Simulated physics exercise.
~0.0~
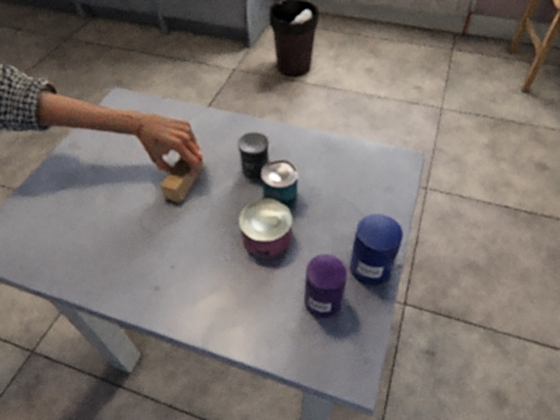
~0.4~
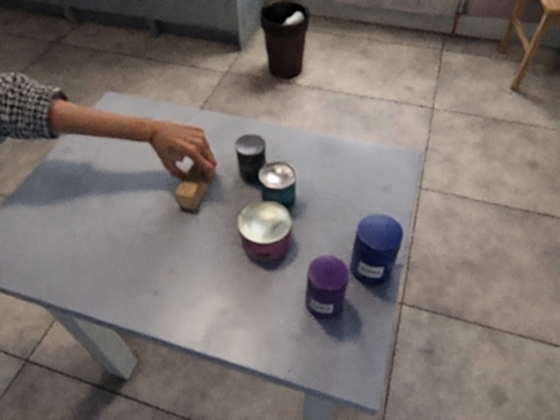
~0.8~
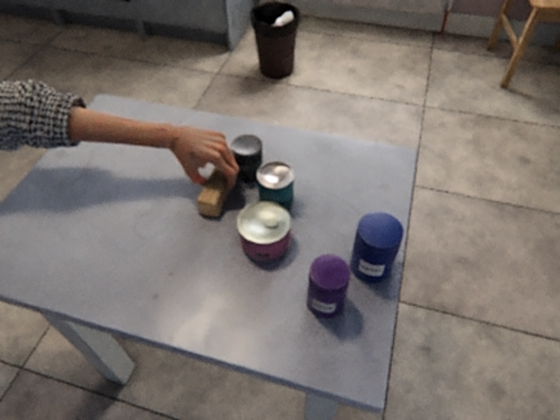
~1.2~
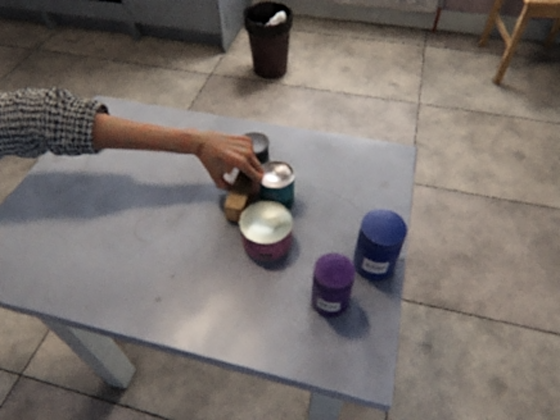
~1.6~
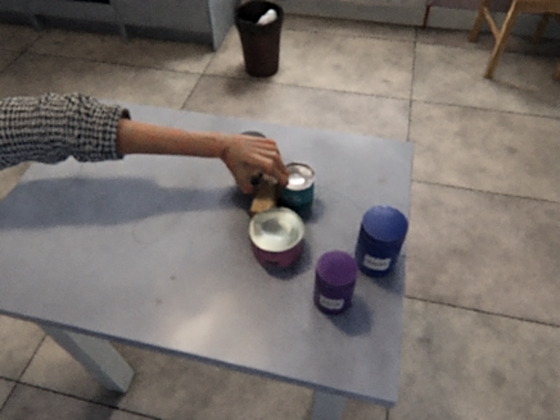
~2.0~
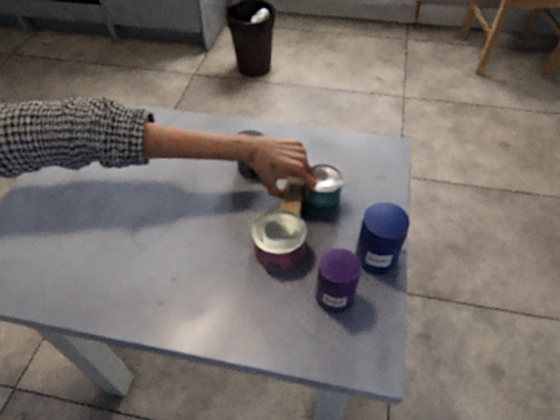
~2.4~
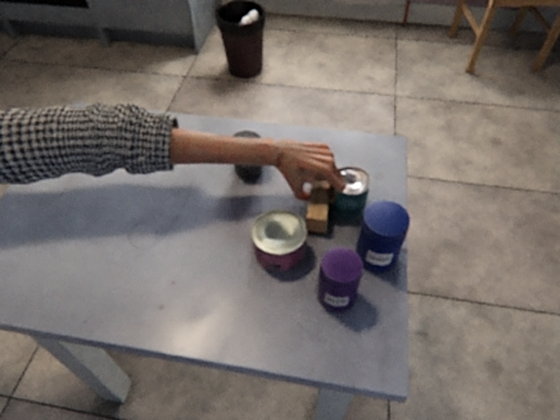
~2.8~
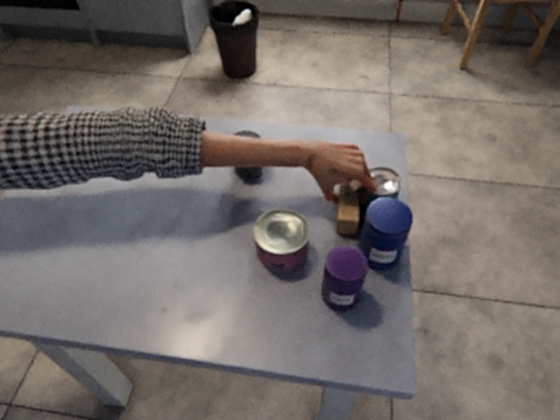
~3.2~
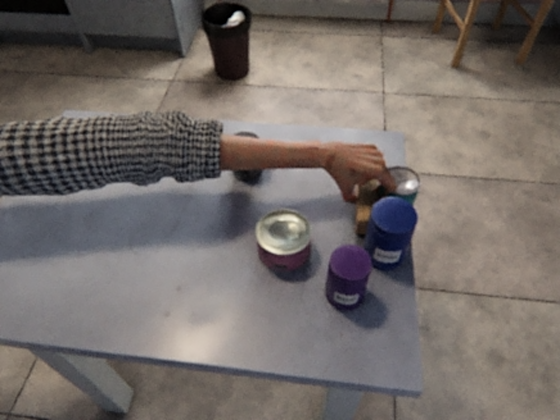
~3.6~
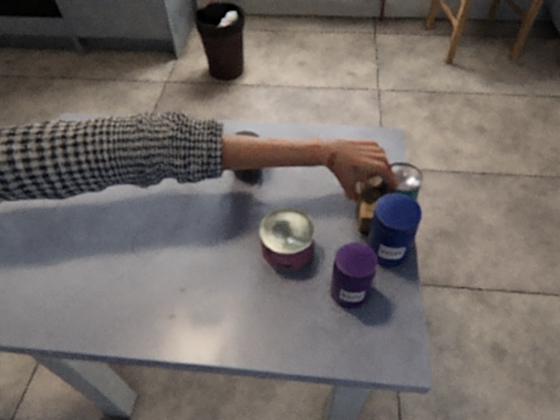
A hand in a checkered sleeve slides a small wooden block rightward across a gray-blue table, seen from above at an angle in a room with a tiled floor and a dark wastebasket behind. A dark tin and a turquoise tin stand ahead of it, with a pink tub nearer the middle and purple and blue jars at the right. The block passes the dark tin, then meets the turquoise tin and pushes it along, while the pink tub shifts slightly. The hand slows and stops, leaving the turquoise tin upright near the right edge behind the blue jar, with both jars still standing.
